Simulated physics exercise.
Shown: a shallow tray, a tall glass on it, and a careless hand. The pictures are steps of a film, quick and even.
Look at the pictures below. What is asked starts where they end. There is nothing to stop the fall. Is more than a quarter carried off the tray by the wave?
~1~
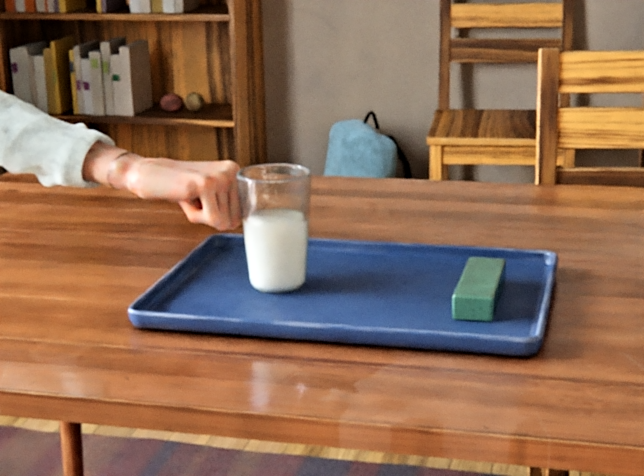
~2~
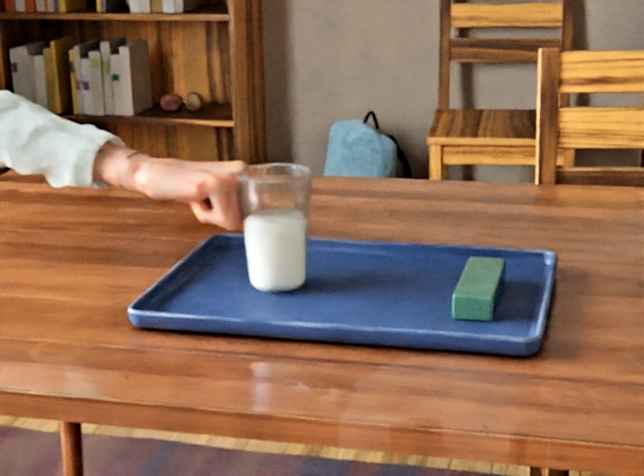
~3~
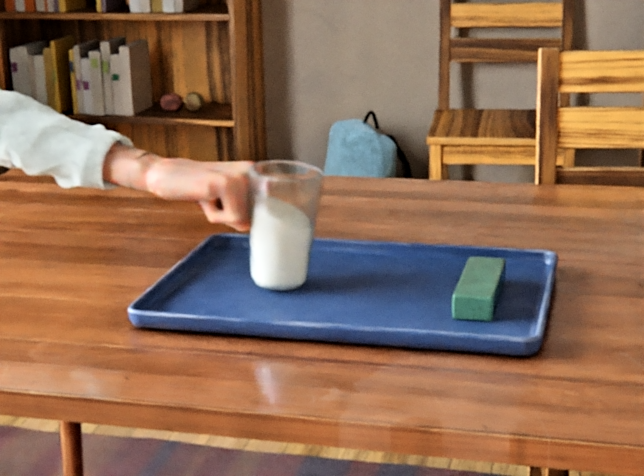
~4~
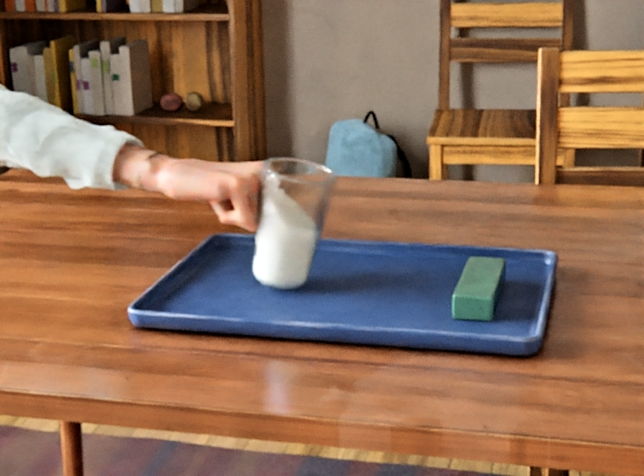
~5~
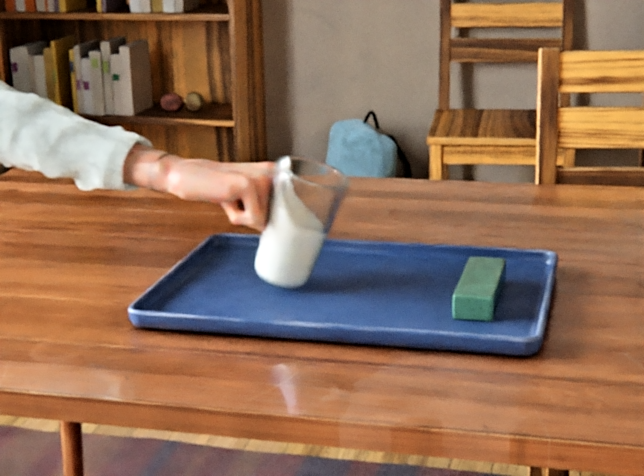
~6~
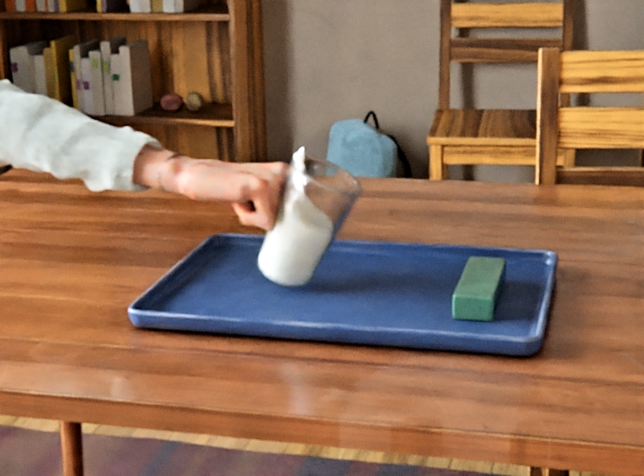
No.
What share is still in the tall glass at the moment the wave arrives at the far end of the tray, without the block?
About 65 per cent.
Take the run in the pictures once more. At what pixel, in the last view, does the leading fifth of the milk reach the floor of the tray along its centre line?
Landing point: About (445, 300).
A moment on, the tall glass lies on its side and 98 per cent is in the glass, 0 on the tray and 2 above or beyond its rim.
Next, the tall glass lies on its side and 59 per cent is in the glass, 23 on the tray and 17 above or beyond its rim.
Then the tall glass lies on its side and 31 per cent is in the glass, 44 on the tray and 25 above or beyond its rim.
Later the tall glass lies on its side and 16 per cent is in the glass, 71 on the tray and 13 above or beyond its rim.
Finally, 88 per cent is held by tray and glass, 12 is off the tray.
